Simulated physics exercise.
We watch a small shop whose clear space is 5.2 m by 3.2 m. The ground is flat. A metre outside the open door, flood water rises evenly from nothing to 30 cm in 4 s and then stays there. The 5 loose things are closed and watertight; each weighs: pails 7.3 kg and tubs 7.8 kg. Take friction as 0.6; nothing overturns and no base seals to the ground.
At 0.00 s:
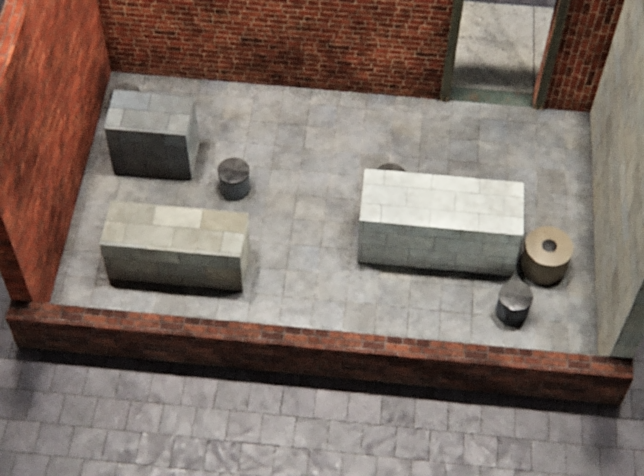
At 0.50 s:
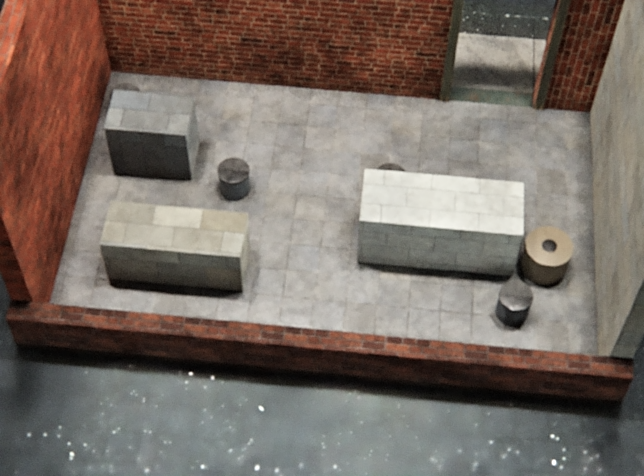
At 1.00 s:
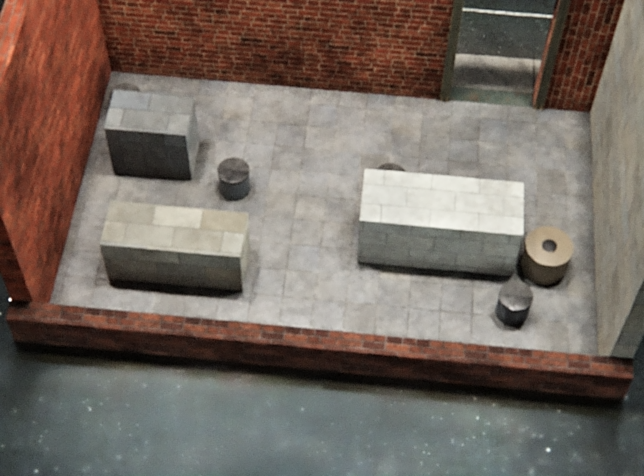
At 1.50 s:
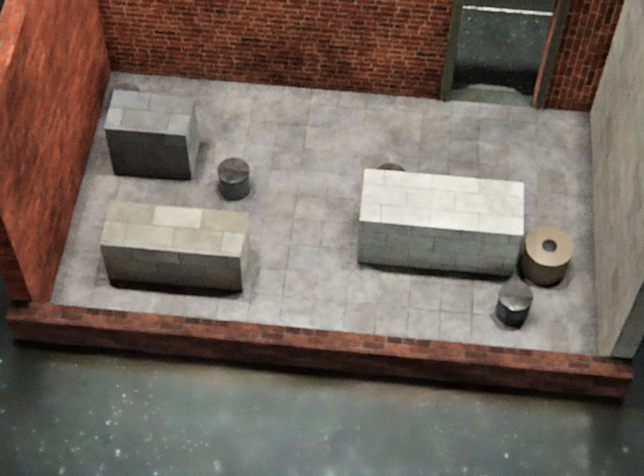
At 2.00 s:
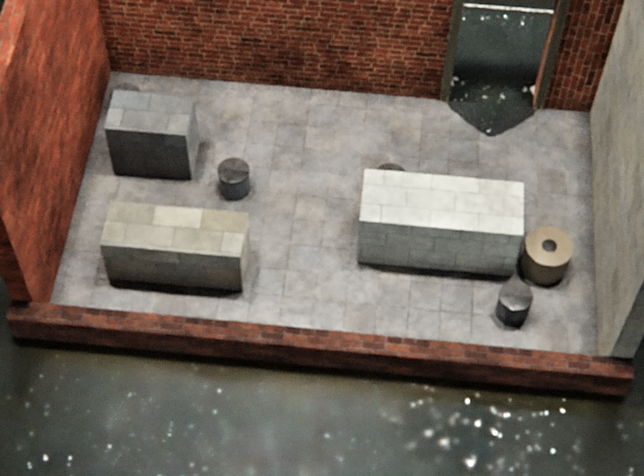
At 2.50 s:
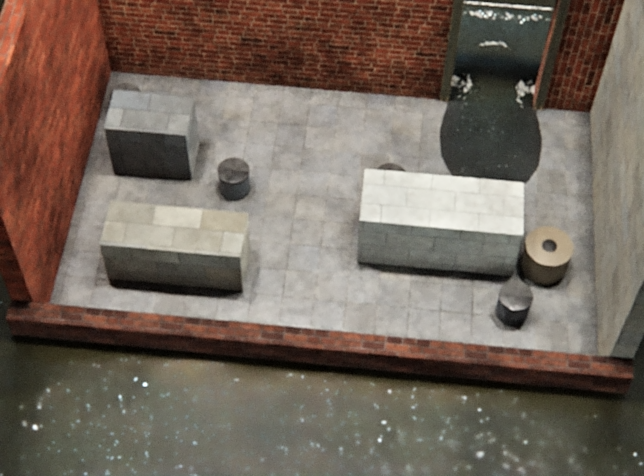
The clip opens on a brick-walled room seen from above, with pale stone-like blocks and small round containers on a dry grey floor. Dark water covers the paving outside, then enters through the open doorway at upper right and spreads across nearby floor, while the blocks and containers stay still.
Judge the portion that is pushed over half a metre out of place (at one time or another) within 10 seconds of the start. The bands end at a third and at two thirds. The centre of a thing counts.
That comes to two thirds or above.
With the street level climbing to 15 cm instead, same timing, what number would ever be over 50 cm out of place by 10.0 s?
In that case 0 of them.
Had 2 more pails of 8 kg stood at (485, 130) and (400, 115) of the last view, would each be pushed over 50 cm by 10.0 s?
In that order: More, less.
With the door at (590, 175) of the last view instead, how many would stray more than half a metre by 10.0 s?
In that case 2 of them.
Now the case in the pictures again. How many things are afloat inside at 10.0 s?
I count 4.
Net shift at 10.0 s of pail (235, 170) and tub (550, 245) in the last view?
In that order: 100 cm, 250 cm.
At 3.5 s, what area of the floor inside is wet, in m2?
Roughly 3.5 m2.
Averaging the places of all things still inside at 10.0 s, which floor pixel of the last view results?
At about (245, 194).
After 3.5 s 0 of 5 are over 50 cm from their spots; 0 afloat.
After 4.5 s 1 of 5 are over 50 cm from their spots; 0 afloat.
After 7.0 s 2 of 5 are over 50 cm from their spots; 0 afloat.
After 10.0 s 4 of 5 are over 50 cm from their spots, and 4 have been at some point; 4 afloat.
